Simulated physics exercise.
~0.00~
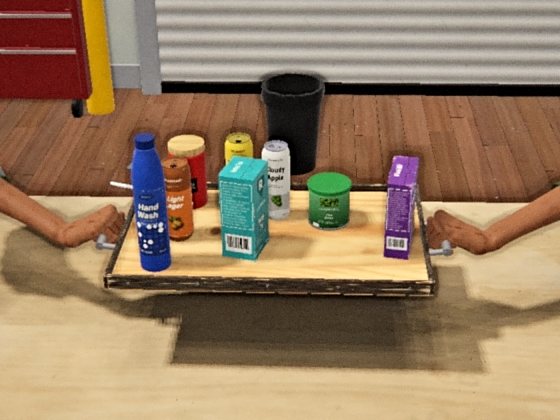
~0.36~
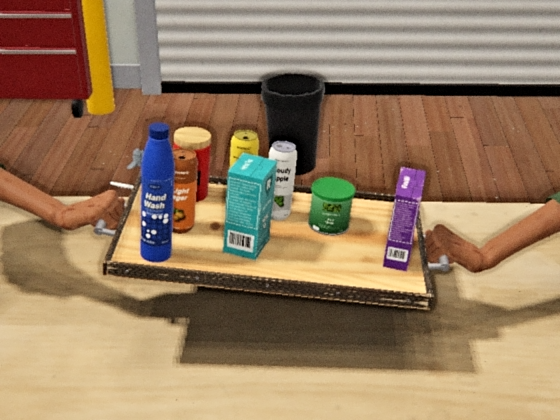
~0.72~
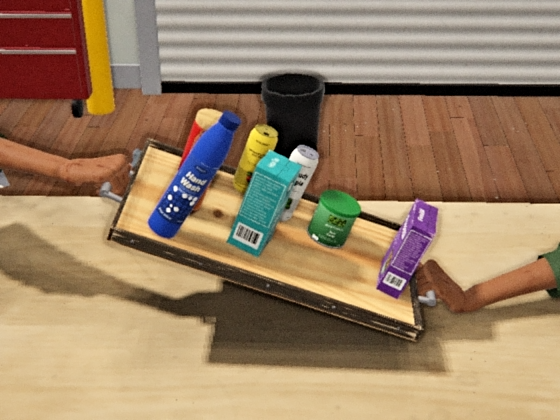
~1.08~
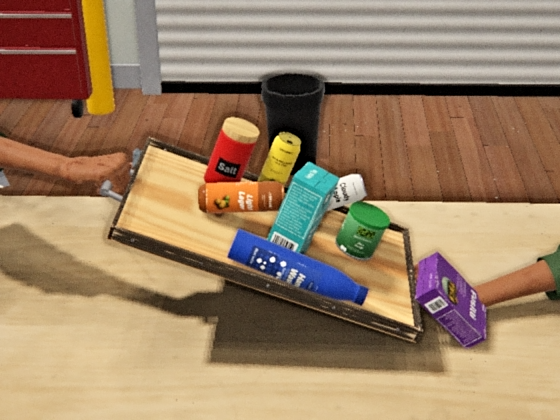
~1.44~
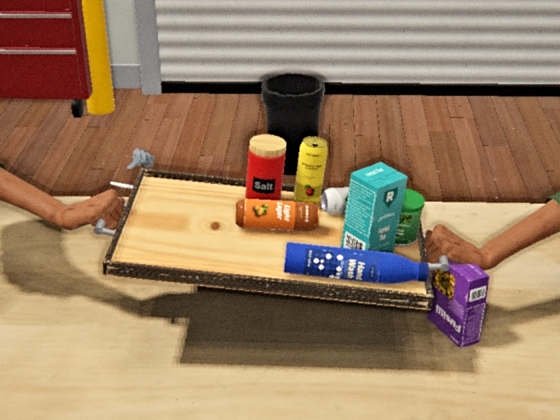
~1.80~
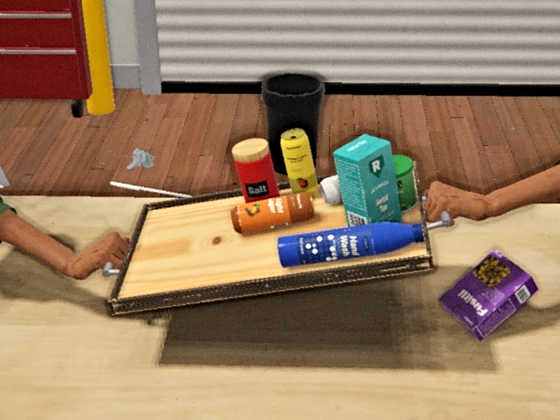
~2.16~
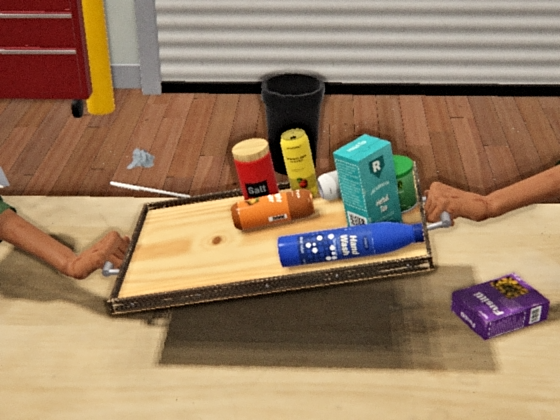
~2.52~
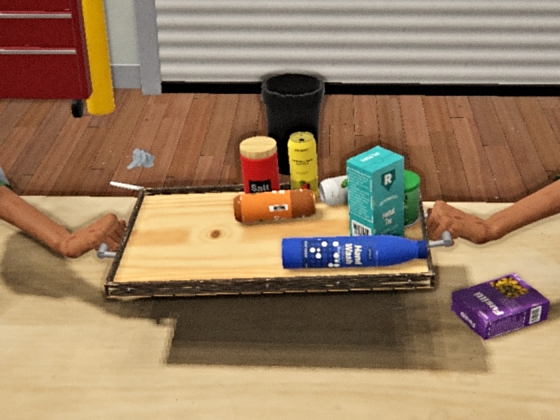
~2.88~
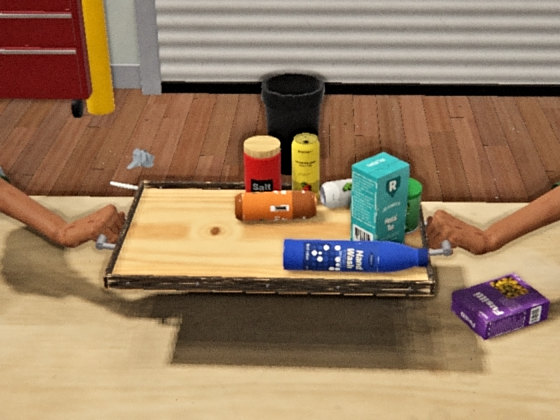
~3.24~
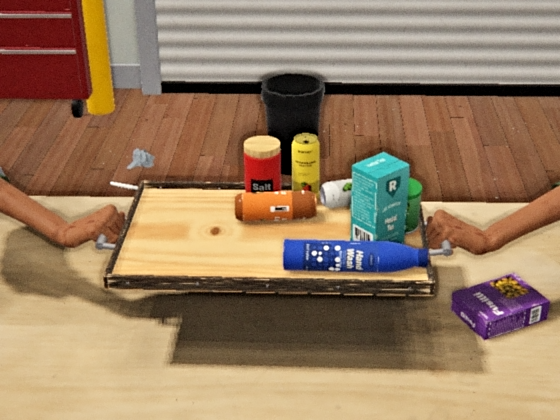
Workshop table, two hands tilting a tray of groceries right then left, bottle and cans toppling, purple packet ending off the tray.
